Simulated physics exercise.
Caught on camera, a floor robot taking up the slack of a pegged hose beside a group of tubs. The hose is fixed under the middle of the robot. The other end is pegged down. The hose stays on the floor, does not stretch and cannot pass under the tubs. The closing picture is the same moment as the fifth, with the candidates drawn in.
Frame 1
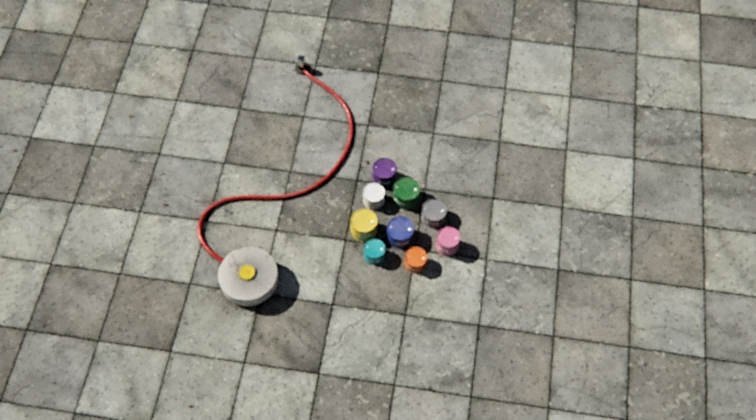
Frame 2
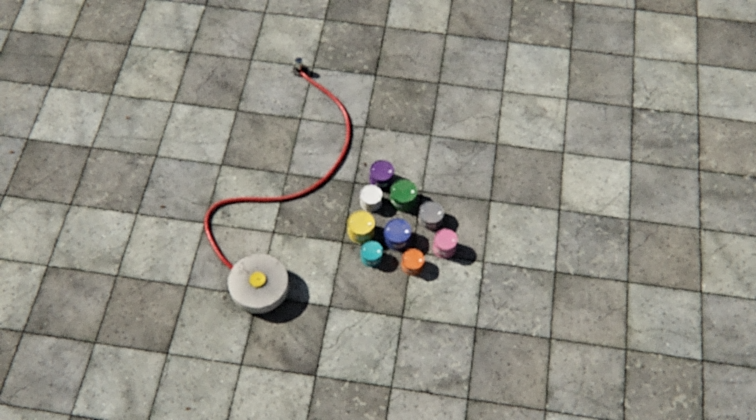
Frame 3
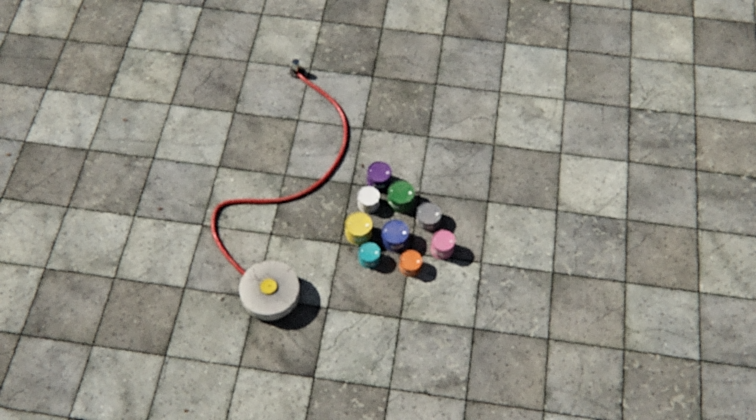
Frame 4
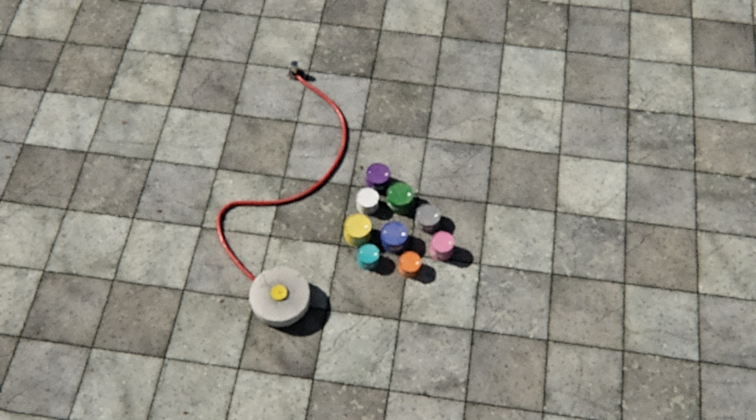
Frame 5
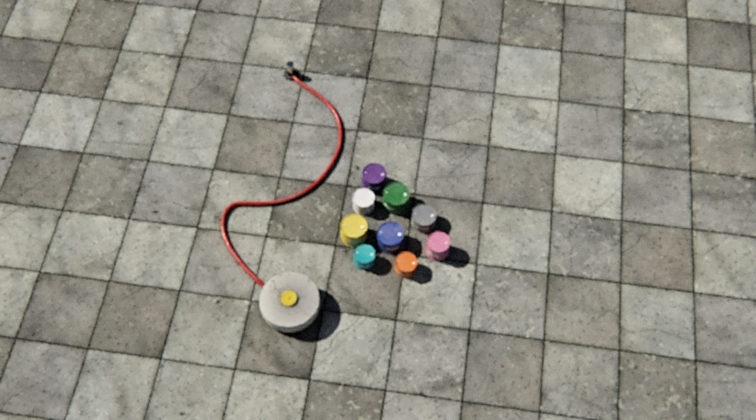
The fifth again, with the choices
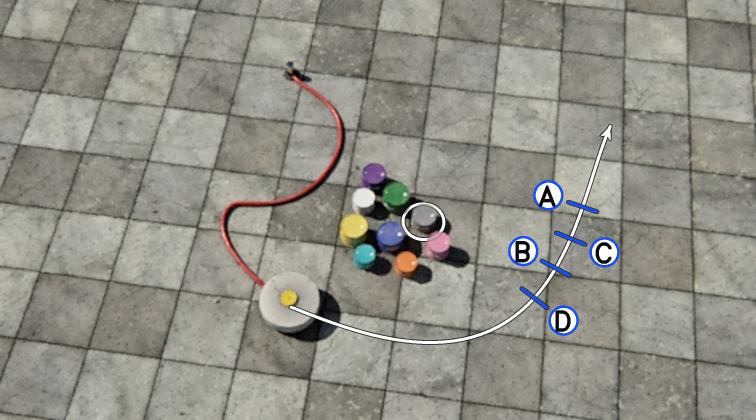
A round pale robot trailing a red hose slides slightly down and right beside colourful tubs.
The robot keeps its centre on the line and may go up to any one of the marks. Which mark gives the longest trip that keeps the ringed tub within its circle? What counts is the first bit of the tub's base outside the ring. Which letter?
It should halt at D.
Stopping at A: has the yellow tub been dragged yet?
Yes.
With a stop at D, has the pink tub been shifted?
No.
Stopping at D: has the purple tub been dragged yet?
No.
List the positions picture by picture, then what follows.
In the first frame, robot (249, 277); peg (302, 63); blue tub (400, 233).
In the second frame, robot (259, 284); turquoise tub (372, 254).
In the third frame, robot (270, 291); grey tub (429, 217).
In the fourth frame, robot (280, 297); orange tub (410, 265).
In the fifth frame, robot (290, 303); white tub (364, 202); purple tub (374, 179); peg (291, 69).
On the marked copy, A at (583, 207); B at (556, 268); C at (571, 239); D at (534, 298); the ring at (423, 222); the route from (291, 307) via (528, 304) to (610, 126).
Taking D. A third of the way, robot (378, 332); grey tub (424, 218).
Two thirds of the way, robot (473, 333); grey tub (424, 218).
When it is over, robot (536, 294); blue tub (403, 228); turquoise tub (384, 242); yellow tub (371, 224); grey tub (425, 218); orange tub (415, 252); the grey tub is still in its ring.
As for the rest, A drags the ringed tub to (457, 192); B drags the ringed tub to (440, 209); C drags the ringed tub to (449, 206).
